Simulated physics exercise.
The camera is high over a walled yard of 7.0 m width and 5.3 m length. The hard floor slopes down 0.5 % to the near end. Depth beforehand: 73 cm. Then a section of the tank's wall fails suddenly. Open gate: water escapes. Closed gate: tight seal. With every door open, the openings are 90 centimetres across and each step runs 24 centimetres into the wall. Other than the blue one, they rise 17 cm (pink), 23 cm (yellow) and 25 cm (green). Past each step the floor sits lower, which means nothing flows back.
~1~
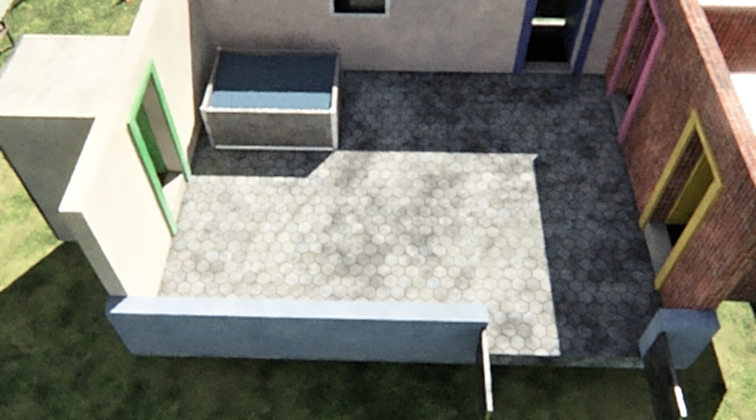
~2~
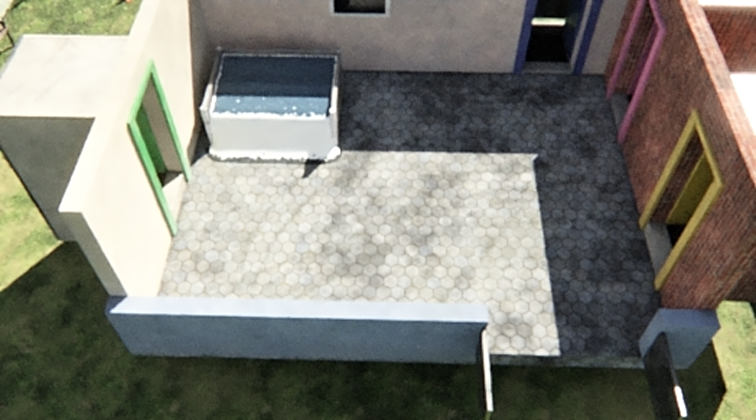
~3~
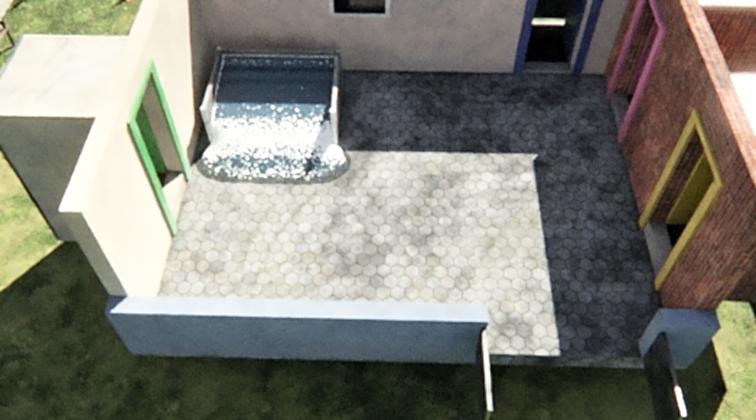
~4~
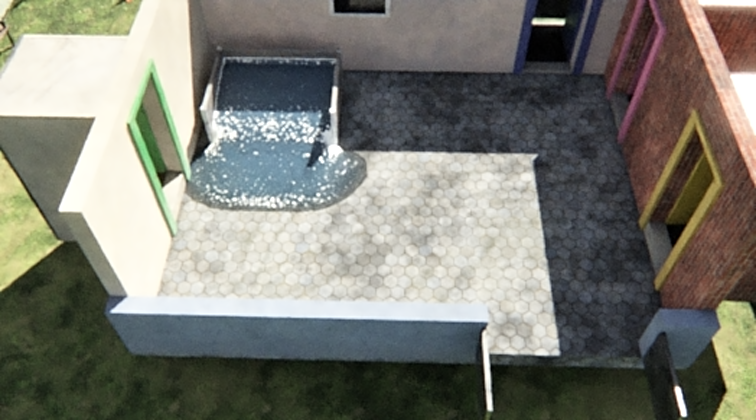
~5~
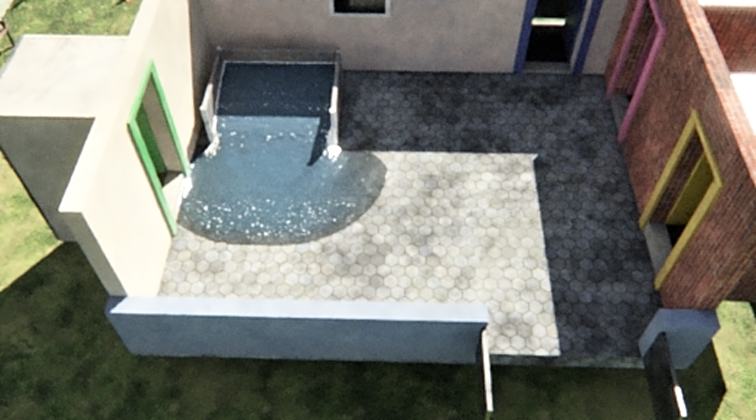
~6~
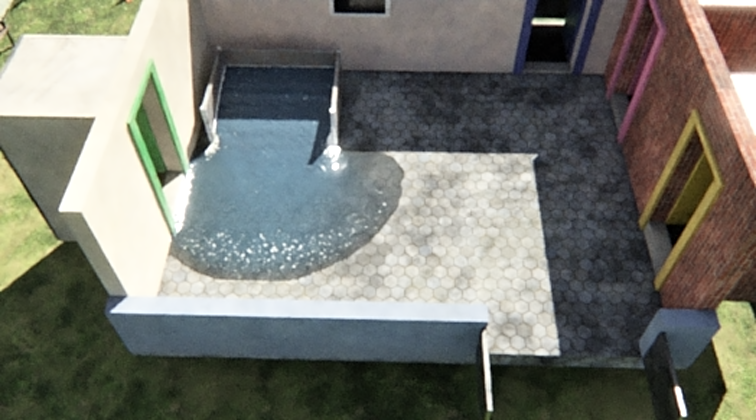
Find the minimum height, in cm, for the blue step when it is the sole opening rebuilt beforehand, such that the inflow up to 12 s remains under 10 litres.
The minimum height is about 8.5 cm.
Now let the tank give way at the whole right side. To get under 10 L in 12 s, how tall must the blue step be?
Some 13.5 centimetres.
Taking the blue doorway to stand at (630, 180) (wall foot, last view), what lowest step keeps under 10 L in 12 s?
It needs roughly 8.0 cm.
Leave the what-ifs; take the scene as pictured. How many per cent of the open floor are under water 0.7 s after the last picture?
Some 35 per cent is wet.
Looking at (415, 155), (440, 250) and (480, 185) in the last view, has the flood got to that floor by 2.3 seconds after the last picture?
In the order asked: Untouched, soaked, untouched.
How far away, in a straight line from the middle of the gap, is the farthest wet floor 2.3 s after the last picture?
The front sits around 6.4 m out.
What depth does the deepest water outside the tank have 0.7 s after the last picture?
About 46 cm.
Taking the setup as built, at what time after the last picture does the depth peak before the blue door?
Crest at t of about 6.5 s.
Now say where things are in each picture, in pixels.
Still water, 73 cm deep, in the tank at (274, 83); the blue door at (558, 27) is dry, in the first frame.
The gap is at (273, 135), the front 0.3 m out at (223, 159); the back of the tank holds 73 cm, in the second frame.
Water pours out at (273, 136) and has run 0.7 m, to (252, 180); about 13 cm deep outside, 67 cm at the back, in the third frame.
Water pours out at (273, 138) and has run 1.3 m, to (228, 206); about 11 cm deep outside, 62 cm at the back, in the fourth frame.
Water pours out at (273, 138) and has run 1.9 m, to (229, 238); about 9 cm deep outside, 58 cm at the back, in the fifth frame.
The front is at (218, 273), 2.5 m from the gap at (273, 138); 6.8 m2 of floor is wet, 51 cm left at the back; 3.6 m in a straight line remain to the blue door at (558, 27), in the sixth frame.
Then, 0.7 s after the last picture water covers 35 % of the floor, deepest (46 cm) near (149, 328); it has not reached the blue door.
Then, 2.3 s after the last picture water covers 45 % of the floor, deepest (26 cm) near (196, 241); it has not reached the blue door.
Then, 11.3 s after the last picture water covers 95 % of the floor, deepest (7 cm) near (343, 100); 5 cm at the blue door, 35 litres in over its 6 cm step.
At the blue door as built, the water peaked near 11 cm, 6.7 s after the last picture.
With a step of 7.5 cm, 18 litres would have come in within the 12 s; with 10.5 cm, 3 litres. So under 10 litres takes about 8.5 cm.
